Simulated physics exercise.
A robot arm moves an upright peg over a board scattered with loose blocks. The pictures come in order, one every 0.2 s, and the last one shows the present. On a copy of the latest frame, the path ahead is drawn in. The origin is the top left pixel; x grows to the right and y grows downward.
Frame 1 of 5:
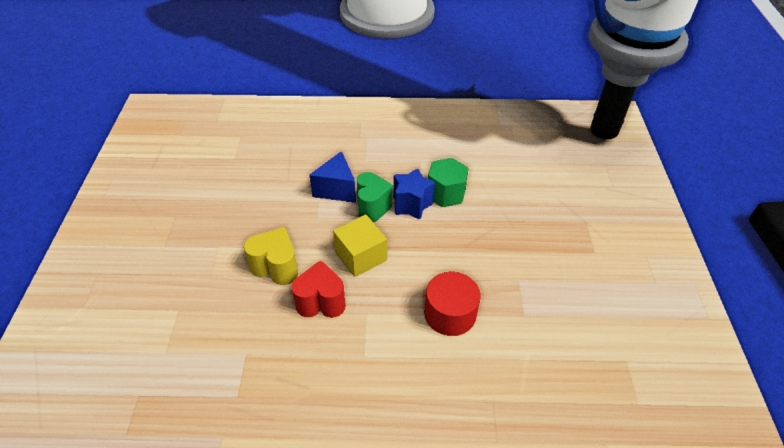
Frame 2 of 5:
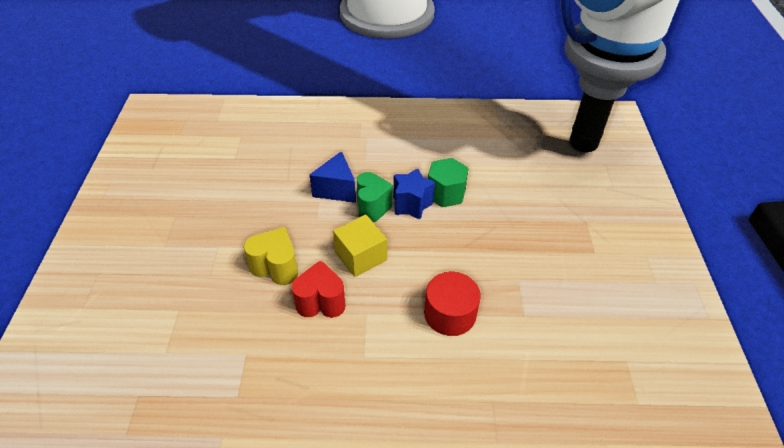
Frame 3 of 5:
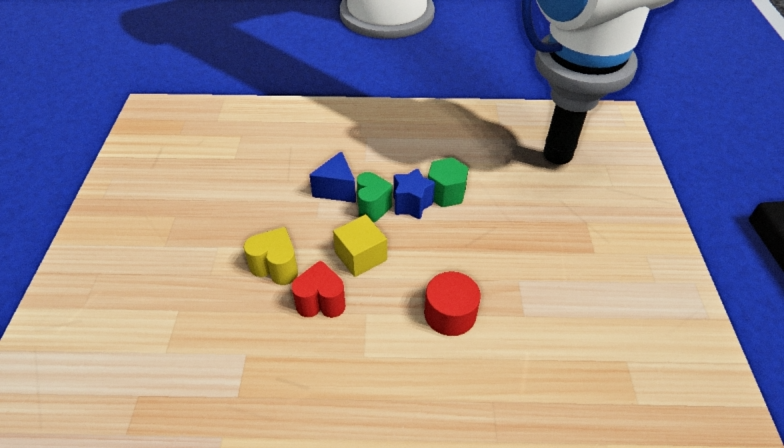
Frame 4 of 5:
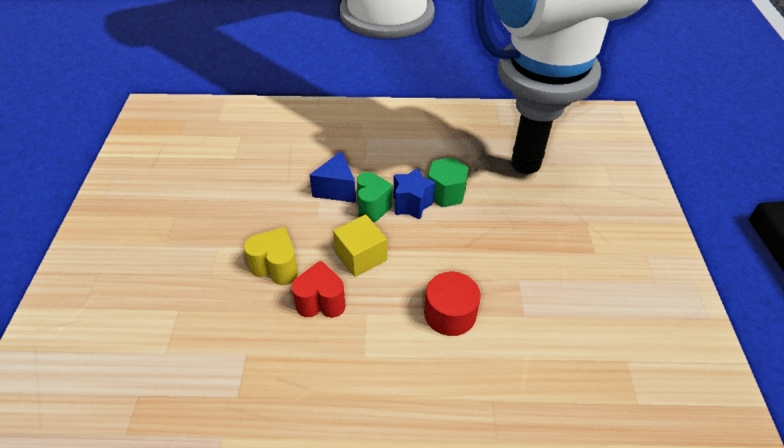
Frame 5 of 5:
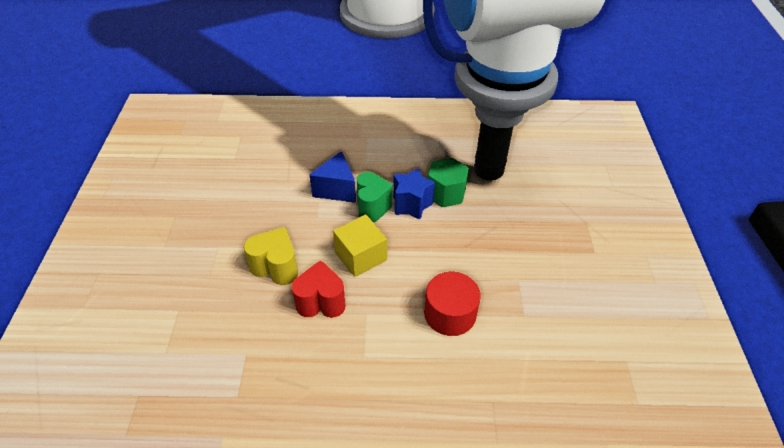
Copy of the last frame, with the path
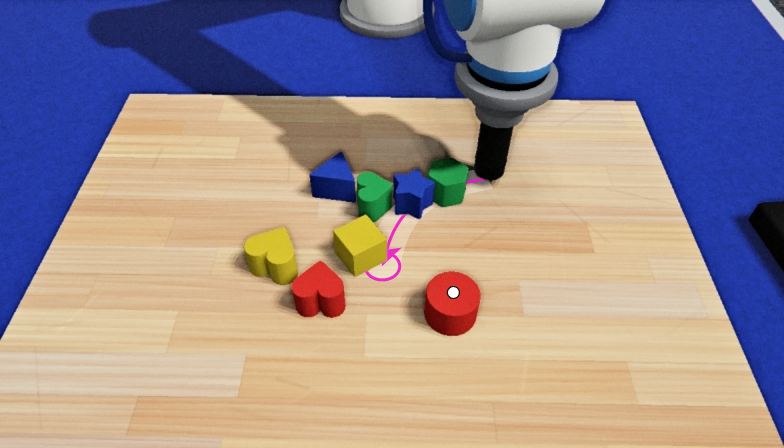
The clip shows a robot arm moving an upright black peg leftward and slightly nearer across a wooden board, from the far right corner to just beside the green six-sided block, while the scattered colored blocks stay still.
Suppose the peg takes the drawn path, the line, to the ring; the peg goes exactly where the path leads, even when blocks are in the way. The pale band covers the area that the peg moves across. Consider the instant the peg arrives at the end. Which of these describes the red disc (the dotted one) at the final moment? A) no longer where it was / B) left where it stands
(B)
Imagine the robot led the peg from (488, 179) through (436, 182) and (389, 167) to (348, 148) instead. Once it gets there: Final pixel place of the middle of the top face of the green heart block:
At roughly (352, 193).
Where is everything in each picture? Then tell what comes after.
In the first picture, lower end of the peg at (604, 131), tops of blocks, red heart block at (318, 281), yellow square piece at (360, 234), green heart block at (372, 185), blue star-shaped block at (413, 182), green six-sided block at (449, 171), red disc at (453, 293).
In the second picture, peg at (583, 144), blocks as before.
In the third picture, peg at (558, 156), blocks as before.
In the fourth picture, peg at (526, 165), blocks as before.
In the fifth picture, peg at (489, 171), red heart block at (318, 281), yellow square piece at (360, 234), green heart block at (372, 185), blue star-shaped block at (413, 182), green six-sided block at (449, 171), red disc at (453, 293).
The drawn path runs from (488, 179) via (437, 192) and (400, 221), ending at (382, 266); the dot is on the red disc.
What follows on the original path. One third of the way, peg at (437, 184); green heart block at (348, 195), turned 60° clockwise; blue star-shaped block at (384, 204); green six-sided block at (411, 186), turned 15° anticlockwise.
Two thirds of the way, peg at (399, 214); red heart block at (314, 289), turned 25° anticlockwise; yellow square piece at (330, 257), turned 40° anticlockwise; green heart block at (331, 195), turned 100° clockwise; blue star-shaped block at (328, 223); green six-sided block at (365, 210), turned 15° clockwise.
At the end, peg at (382, 259); red heart block at (312, 292), turned 35° anticlockwise; yellow square piece at (325, 261), turned 40° anticlockwise; green heart block at (331, 195), turned 105° clockwise; blue star-shaped block at (308, 223), turned 50° clockwise; green six-sided block at (346, 229), turned 55° clockwise; red disc not moved.
